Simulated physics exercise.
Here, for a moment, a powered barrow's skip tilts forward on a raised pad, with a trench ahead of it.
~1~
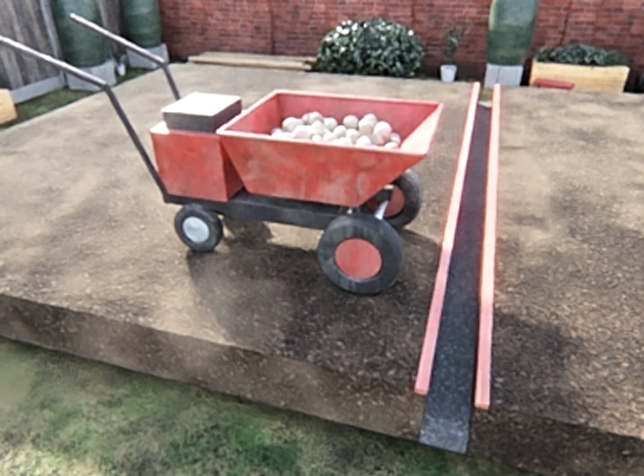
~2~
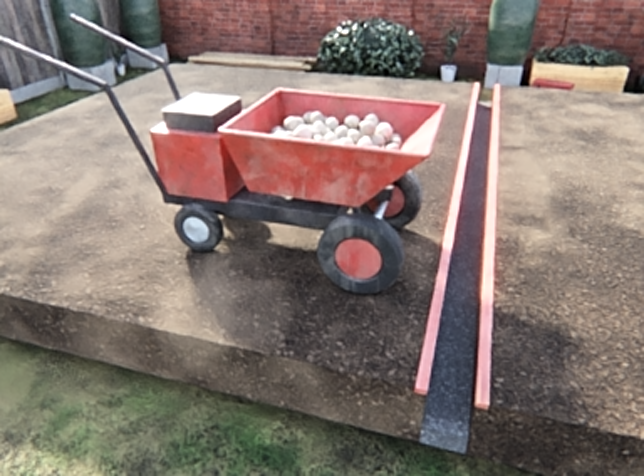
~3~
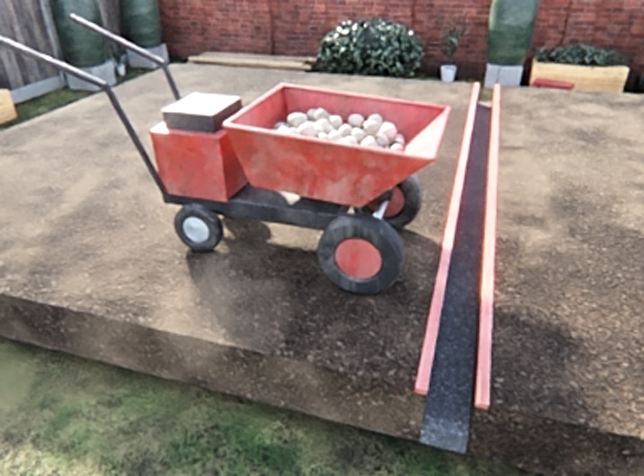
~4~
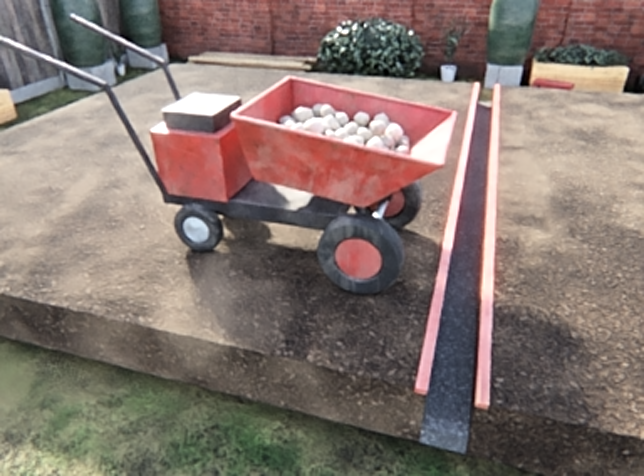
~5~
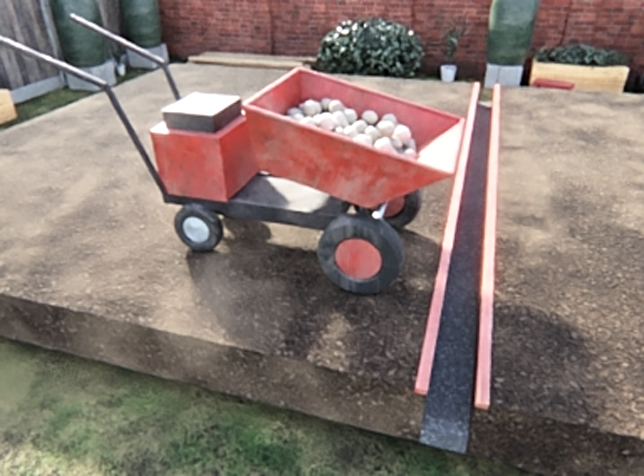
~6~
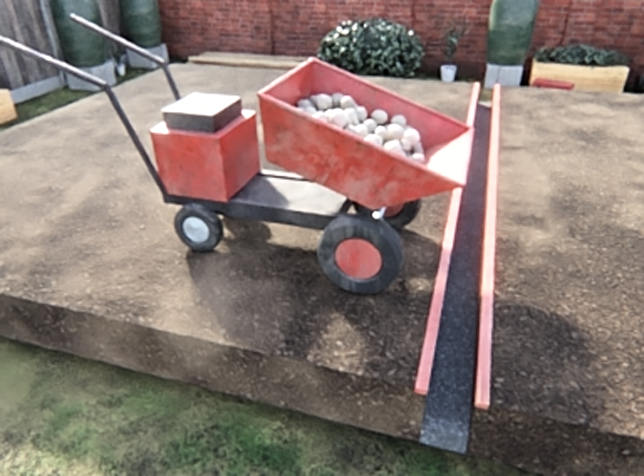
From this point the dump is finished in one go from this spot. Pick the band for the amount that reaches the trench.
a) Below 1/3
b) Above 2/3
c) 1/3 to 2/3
Below 1/3.
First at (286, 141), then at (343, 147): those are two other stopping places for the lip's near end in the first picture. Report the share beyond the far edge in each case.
Around 0 and 10 per cent respectively.
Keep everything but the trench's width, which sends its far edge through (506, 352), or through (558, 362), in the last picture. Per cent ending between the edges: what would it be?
Result, try 1: 10 in a hundred; try 2: 90 in a hundred.
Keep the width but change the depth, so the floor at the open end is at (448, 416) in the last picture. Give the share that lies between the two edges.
Something like 0 %.
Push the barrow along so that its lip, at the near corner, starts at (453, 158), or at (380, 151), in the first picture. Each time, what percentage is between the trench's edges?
You'd see around 0 per cent the first time and around 50 per cent the second.
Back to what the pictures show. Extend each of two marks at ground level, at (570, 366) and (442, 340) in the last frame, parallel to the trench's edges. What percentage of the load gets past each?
20 % and 60 %, in that order.
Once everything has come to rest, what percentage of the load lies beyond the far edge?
Roughly 60 in a hundred.
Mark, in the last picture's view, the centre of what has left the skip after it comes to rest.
Once nothing moves, the middle sits near (542, 278).
Soon after the last picture, skip tipped steeply; all in the skip.
A little later, skip tipped right over; about half in the skip; about half beyond it.
Later still, skip tipped right over; about a third in the skip; about two thirds beyond it.
At rest, skip tipped right over; about a third in the skip; none in or heaped over the trench; about two thirds beyond it.
